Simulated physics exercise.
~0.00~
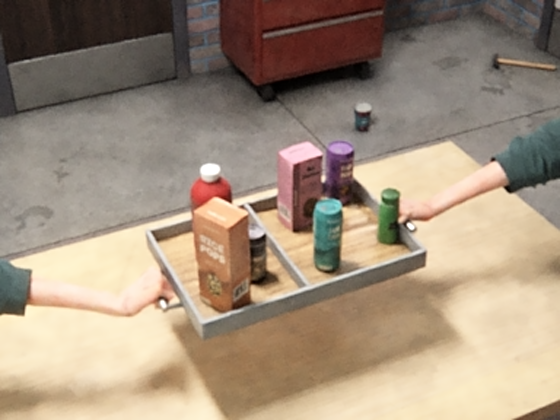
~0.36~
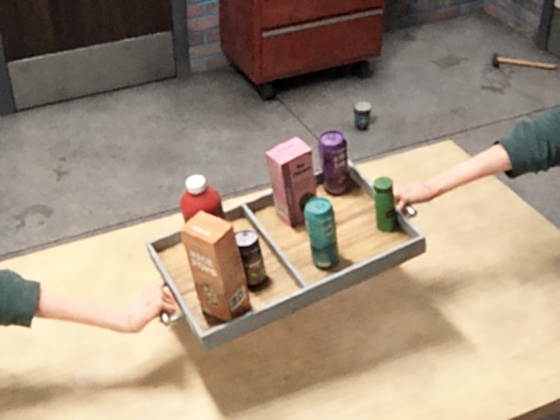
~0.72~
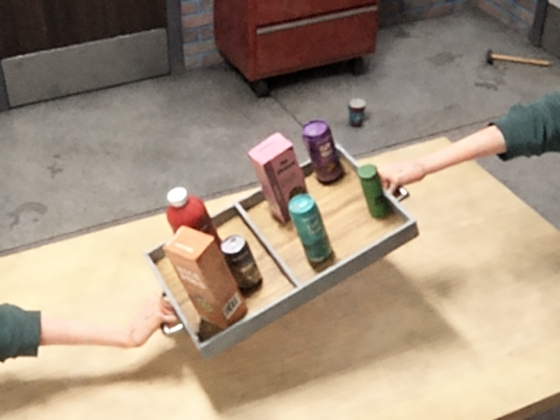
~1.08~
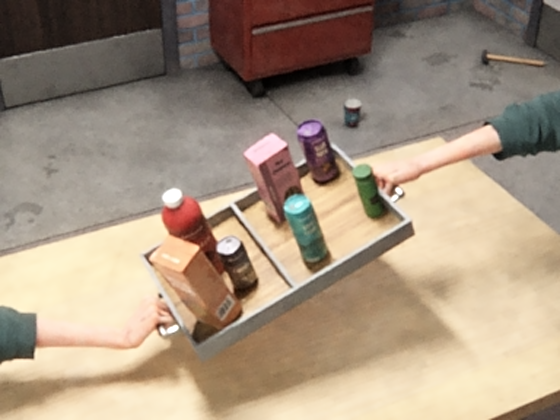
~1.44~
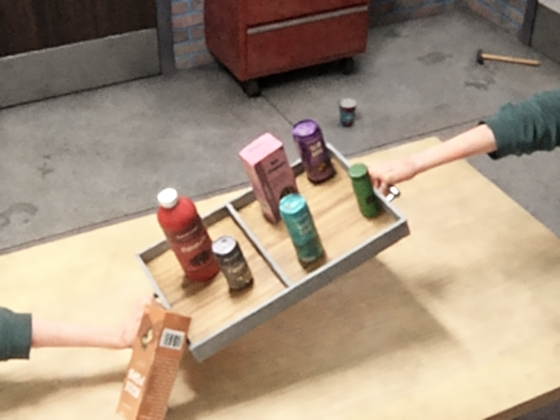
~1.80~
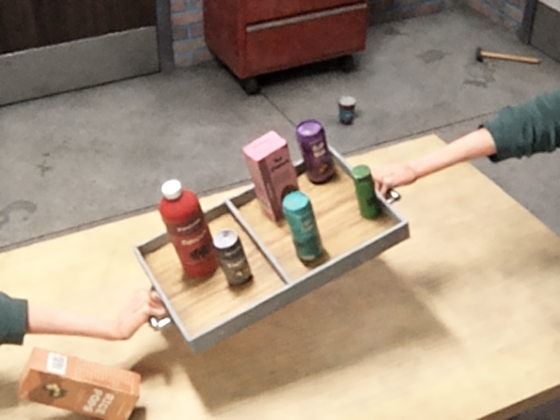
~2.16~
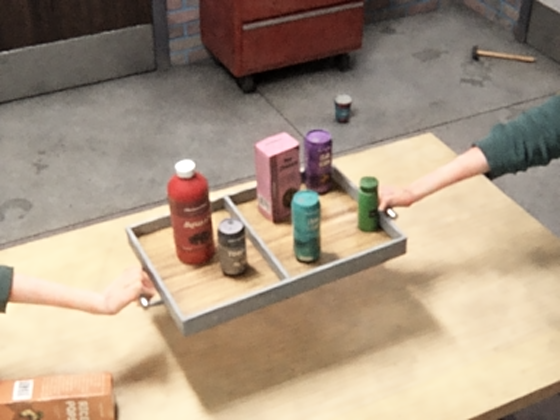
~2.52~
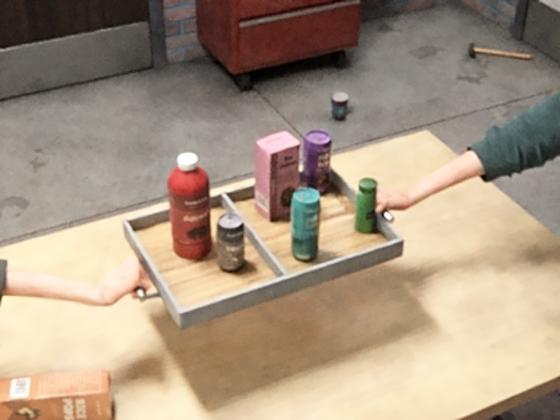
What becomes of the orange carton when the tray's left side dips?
It leaves its spot, tips over the edge of the tray and ends up lying on its side on the table at the lower left.
